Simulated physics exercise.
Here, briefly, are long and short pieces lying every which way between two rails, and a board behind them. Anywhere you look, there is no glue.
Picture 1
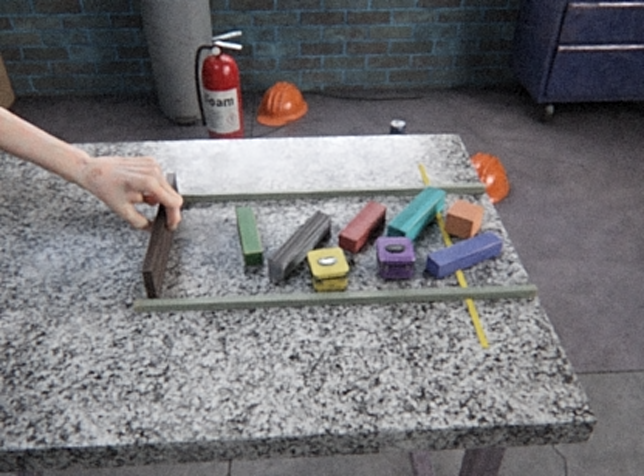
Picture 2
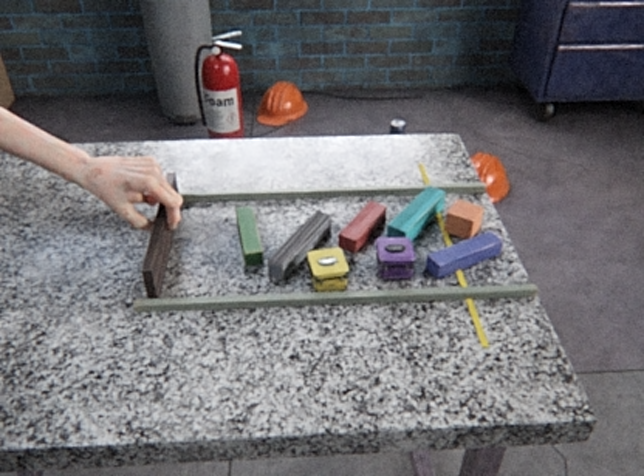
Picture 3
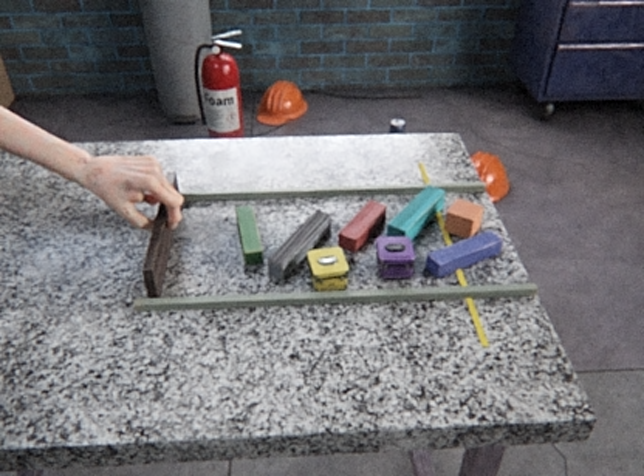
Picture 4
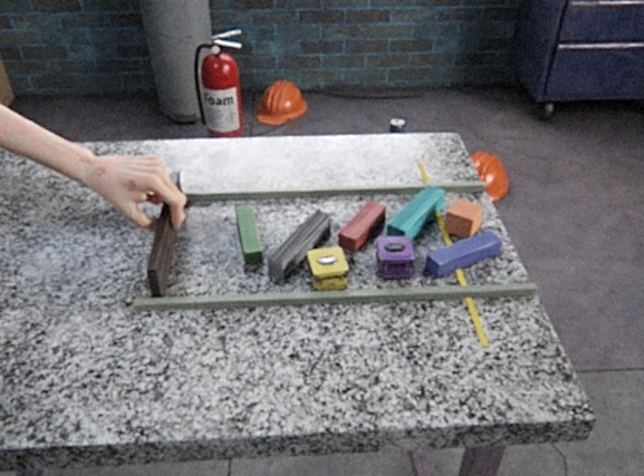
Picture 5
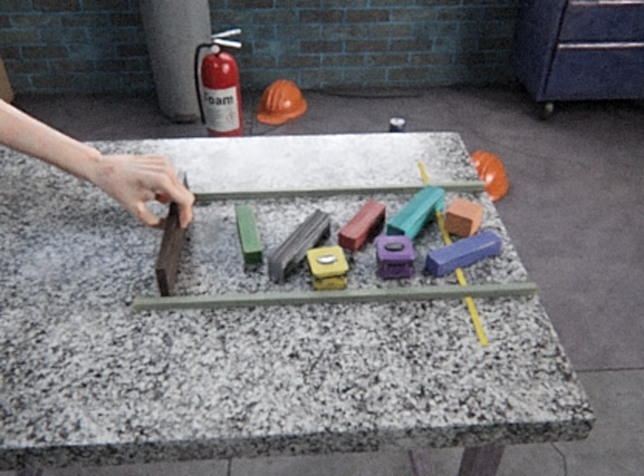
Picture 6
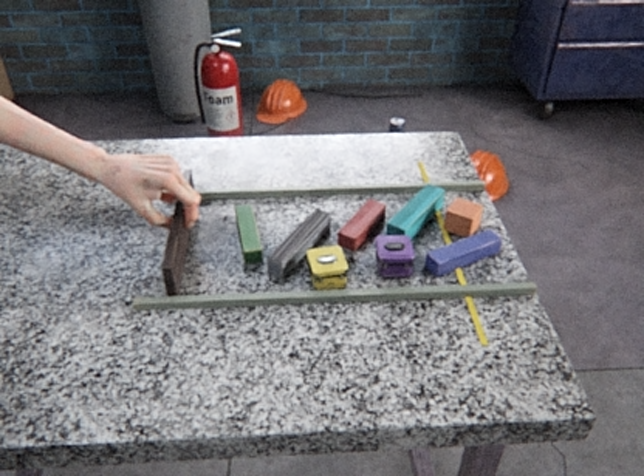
A hand slides a dark board slightly right between two rails toward scattered colored blocks.
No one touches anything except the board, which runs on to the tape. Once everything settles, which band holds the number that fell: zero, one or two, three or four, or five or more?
It is in the band three or four.
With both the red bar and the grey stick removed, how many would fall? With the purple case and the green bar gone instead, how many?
The counts: 1 and 2.
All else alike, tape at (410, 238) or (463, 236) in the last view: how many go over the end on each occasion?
The first try gives 1, the second gives 5.
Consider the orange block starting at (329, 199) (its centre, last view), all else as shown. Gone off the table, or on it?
Placed there, it does not drop.
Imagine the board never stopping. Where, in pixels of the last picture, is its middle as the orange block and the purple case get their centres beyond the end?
Orange block: (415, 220); purple case: (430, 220).
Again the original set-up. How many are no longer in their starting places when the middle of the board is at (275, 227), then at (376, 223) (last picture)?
The first number is 3, the next one 8.
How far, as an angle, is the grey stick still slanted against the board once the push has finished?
It is near 0° out of line.
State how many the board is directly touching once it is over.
In total, 1.
Soon after, none off yet; orange block at rest near (463, 218); blue bar at rest near (464, 252); turquoise stick at rest near (416, 214).
After that, none off yet; orange block moving near (467, 218); blue bar displaced about its own width near (510, 245); turquoise stick displaced a little near (437, 214).
In the end, the number that fall off is three or four; gone, purple case, turquoise stick, blue bar and orange block.
